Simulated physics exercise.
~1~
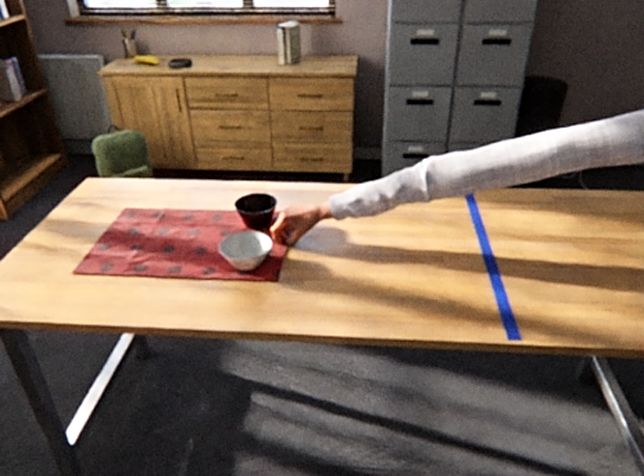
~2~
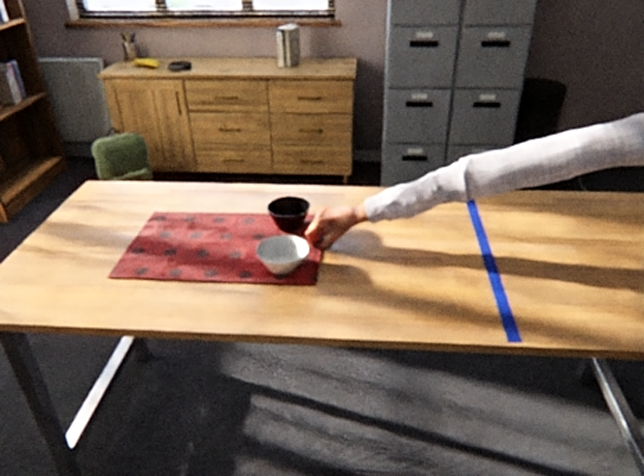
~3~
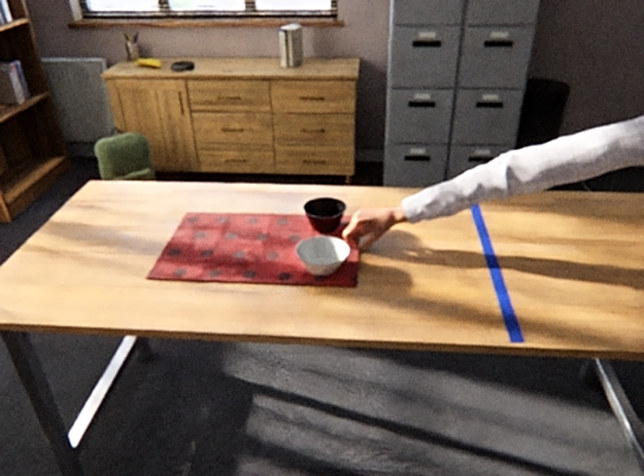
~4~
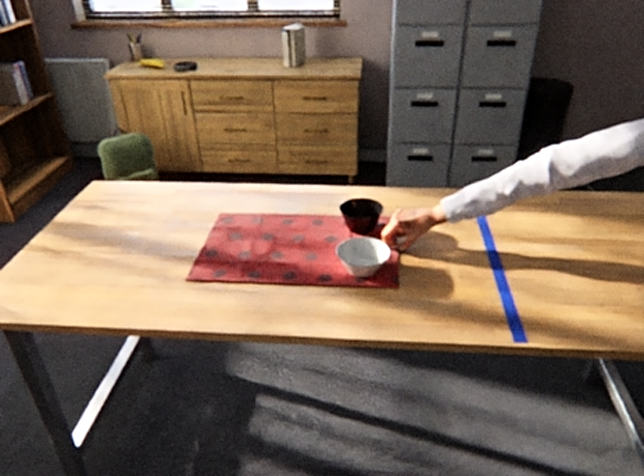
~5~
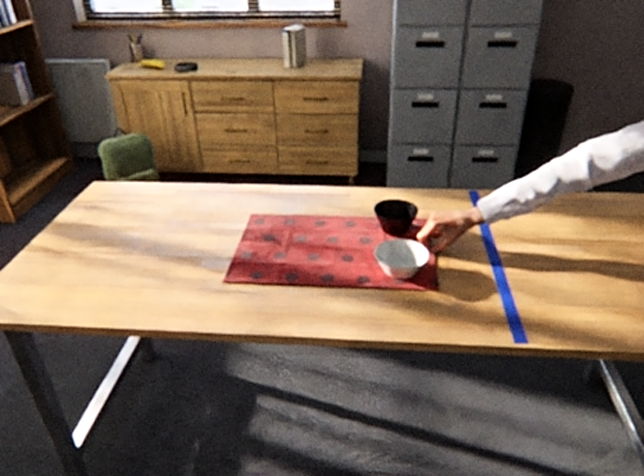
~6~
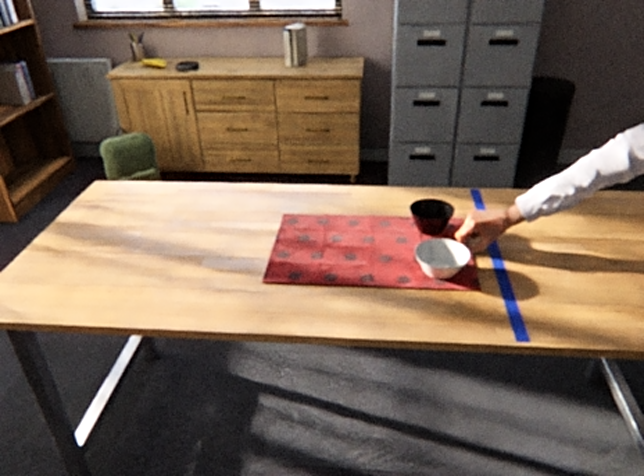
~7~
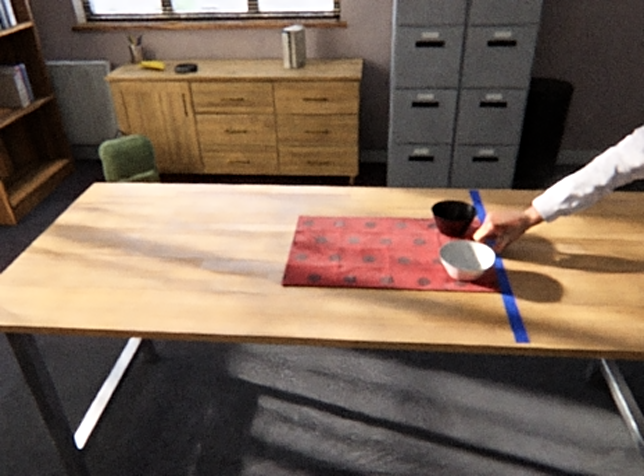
A red table runner carrying a white bowl and a black bowl slid to the right across a wooden table, towed by a hand, until its hem reached the strip of blue tape, with both bowls still sitting on the cloth.
